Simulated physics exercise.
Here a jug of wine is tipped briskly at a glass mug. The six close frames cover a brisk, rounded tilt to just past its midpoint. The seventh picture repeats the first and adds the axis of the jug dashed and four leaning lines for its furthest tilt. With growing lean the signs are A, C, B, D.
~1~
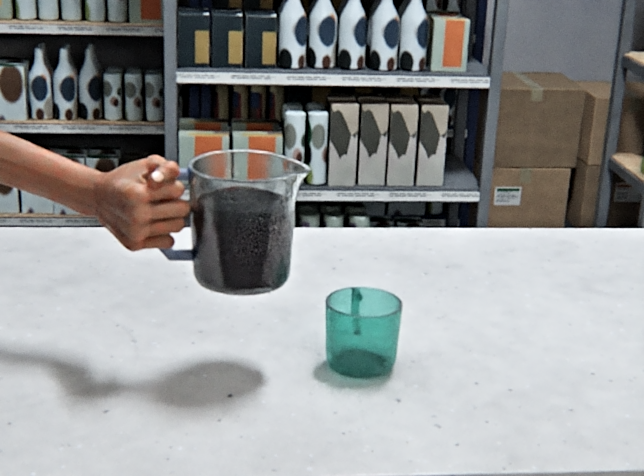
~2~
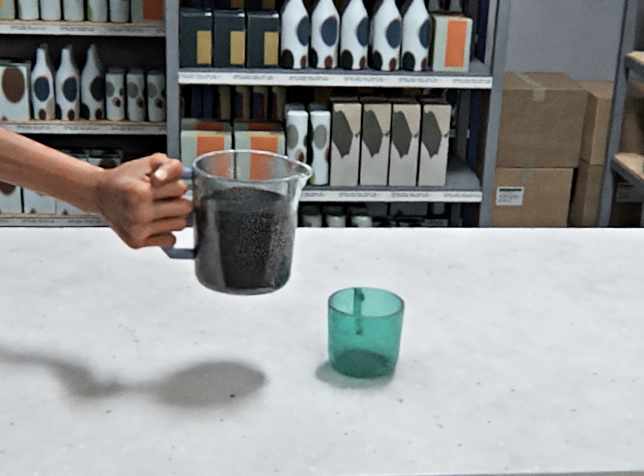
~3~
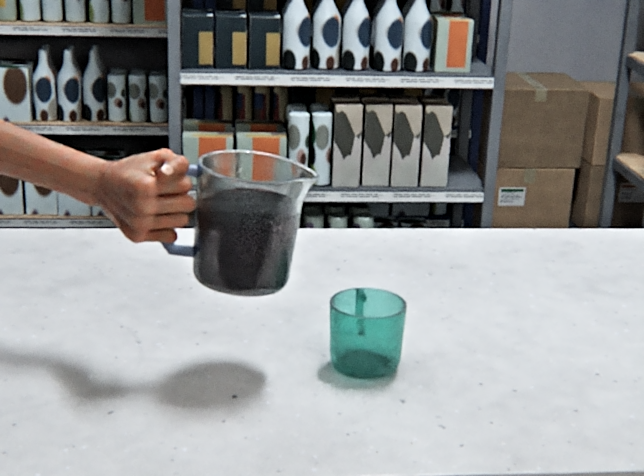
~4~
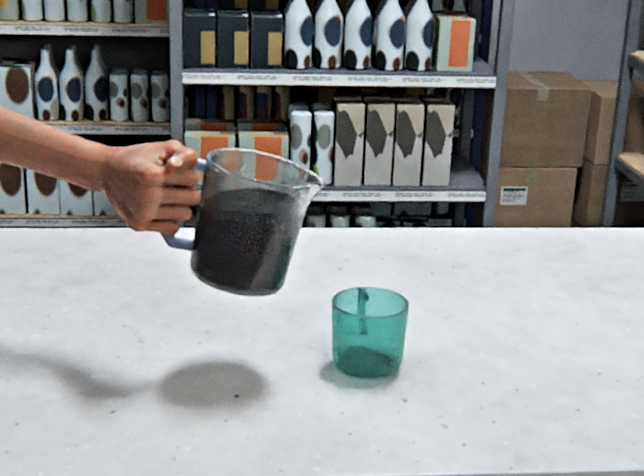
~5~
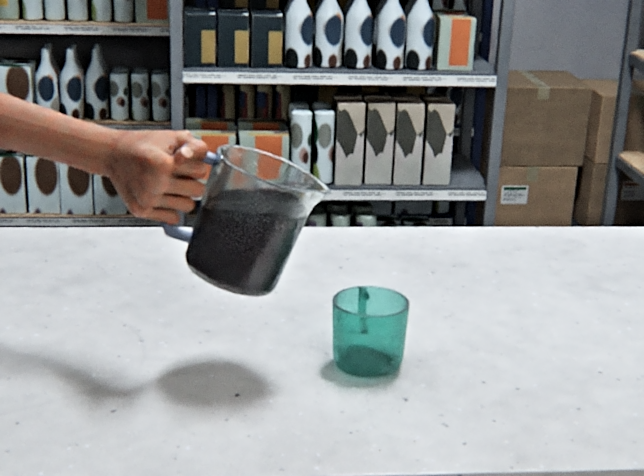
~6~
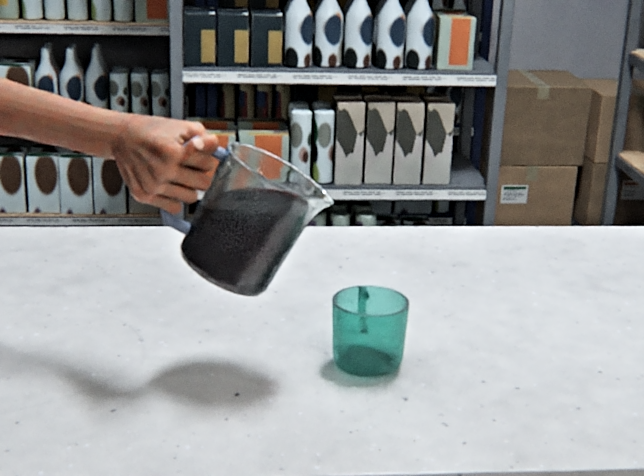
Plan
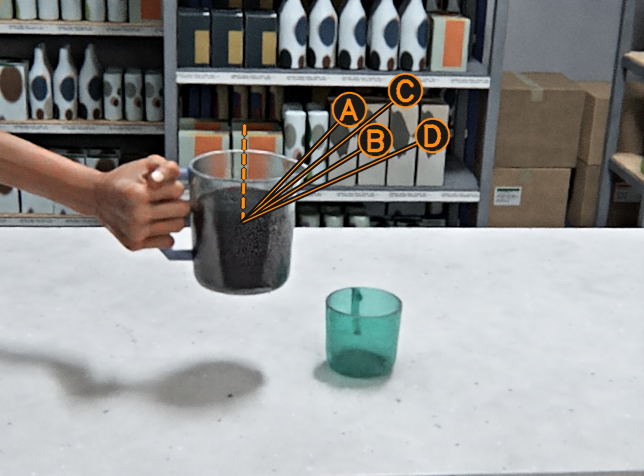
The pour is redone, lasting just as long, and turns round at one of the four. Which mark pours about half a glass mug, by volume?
It is B.
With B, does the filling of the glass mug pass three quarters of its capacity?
No, it does not.
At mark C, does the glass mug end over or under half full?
Under half.
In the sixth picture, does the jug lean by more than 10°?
Yes.
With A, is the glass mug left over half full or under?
Under.
On the marked copy, A at (338, 122); B at (361, 149); C at (392, 101); D at (417, 143).
Choosing A, the glass mug ends with about 10 % of what it can hold.
Choosing B, the glass mug ends with about 47 % of what it can hold.
Choosing C, the glass mug ends with about 26 % of what it can hold.
Choosing D, the glass mug ends with about 74 % of what it can hold.
